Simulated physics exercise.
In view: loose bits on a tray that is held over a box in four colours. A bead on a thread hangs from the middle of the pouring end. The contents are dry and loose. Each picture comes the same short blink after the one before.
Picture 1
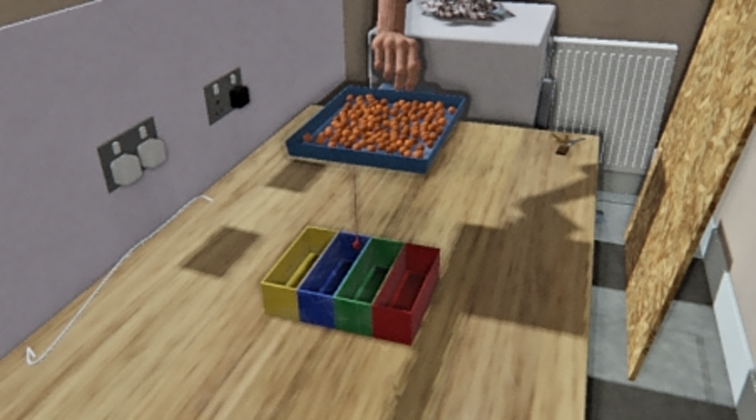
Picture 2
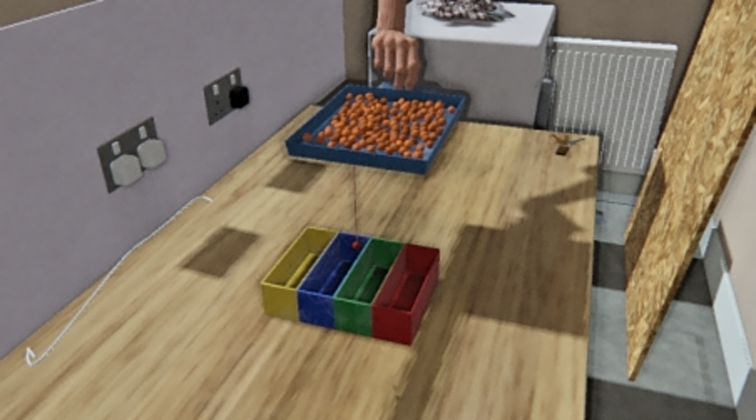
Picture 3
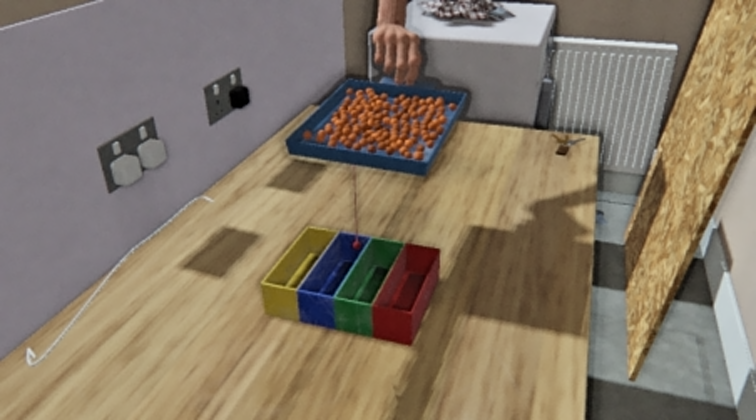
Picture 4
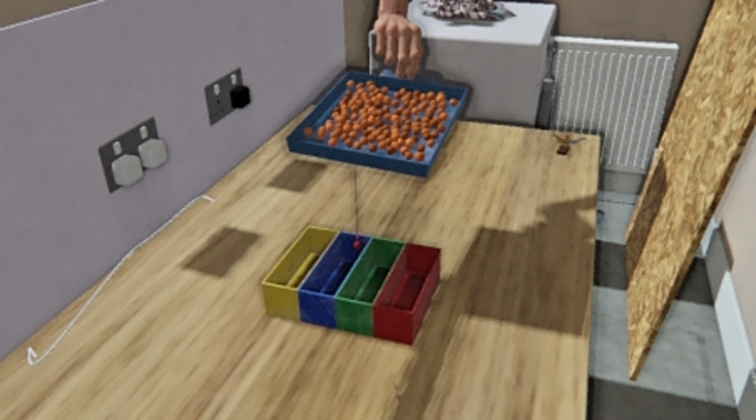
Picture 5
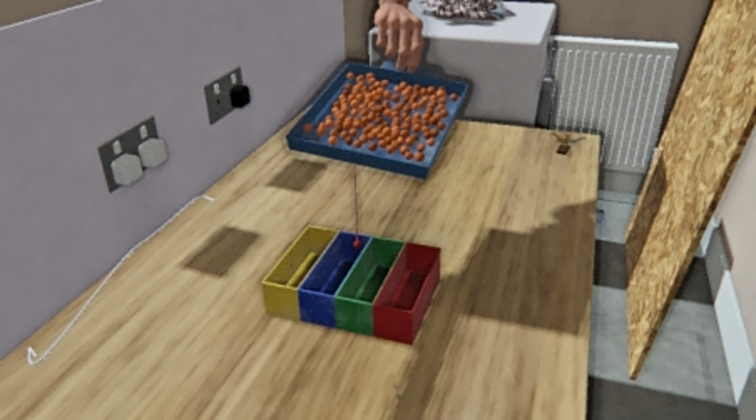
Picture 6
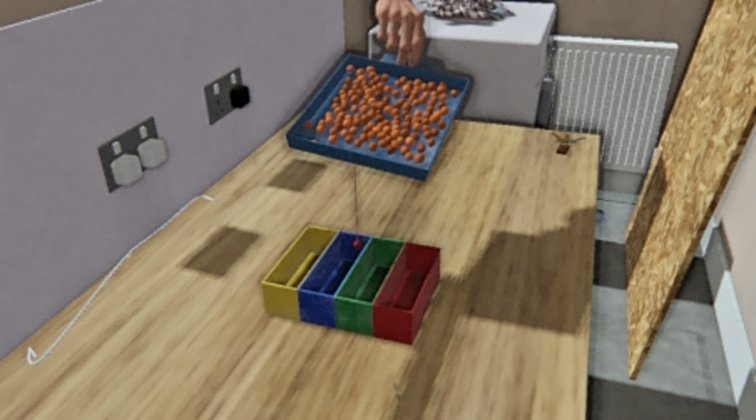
A blue tray of small orange pieces, gripped by a hand at its far side, started out level, then its back edge rose slowly and it tilted slightly toward the four-coloured box, dipping a little rightward.
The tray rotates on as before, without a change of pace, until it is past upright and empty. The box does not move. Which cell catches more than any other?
It favours the red compartment.
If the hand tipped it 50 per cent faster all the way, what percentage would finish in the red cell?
About 60 per cent.
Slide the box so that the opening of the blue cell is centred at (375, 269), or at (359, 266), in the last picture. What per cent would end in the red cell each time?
Near 30 % and 40 %.
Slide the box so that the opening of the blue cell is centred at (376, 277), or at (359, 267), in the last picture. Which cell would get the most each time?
One: That green cell. Two: The cell in green.
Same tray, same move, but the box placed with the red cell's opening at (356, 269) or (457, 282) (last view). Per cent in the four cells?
Near 0 % and 100 %.
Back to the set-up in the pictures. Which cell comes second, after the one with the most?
It is the green one.
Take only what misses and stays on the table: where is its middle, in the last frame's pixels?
At about (477, 302).
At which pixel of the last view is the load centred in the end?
Near (414, 294).
Shortly afterwards, tray tipped steeply; the whole lot on the tray.
Next, tray tipped right over; the whole lot on the tray.
Some moments later, tray tipped past a quarter turn; near half in the red cell; near a quarter in the green cell; near a third falling or outside the box.
In the end, tray tipped past a quarter turn; near half in the red cell; near a quarter in the green cell; none at all in the blue cell; none at all in the yellow cell; near a third outside the box.
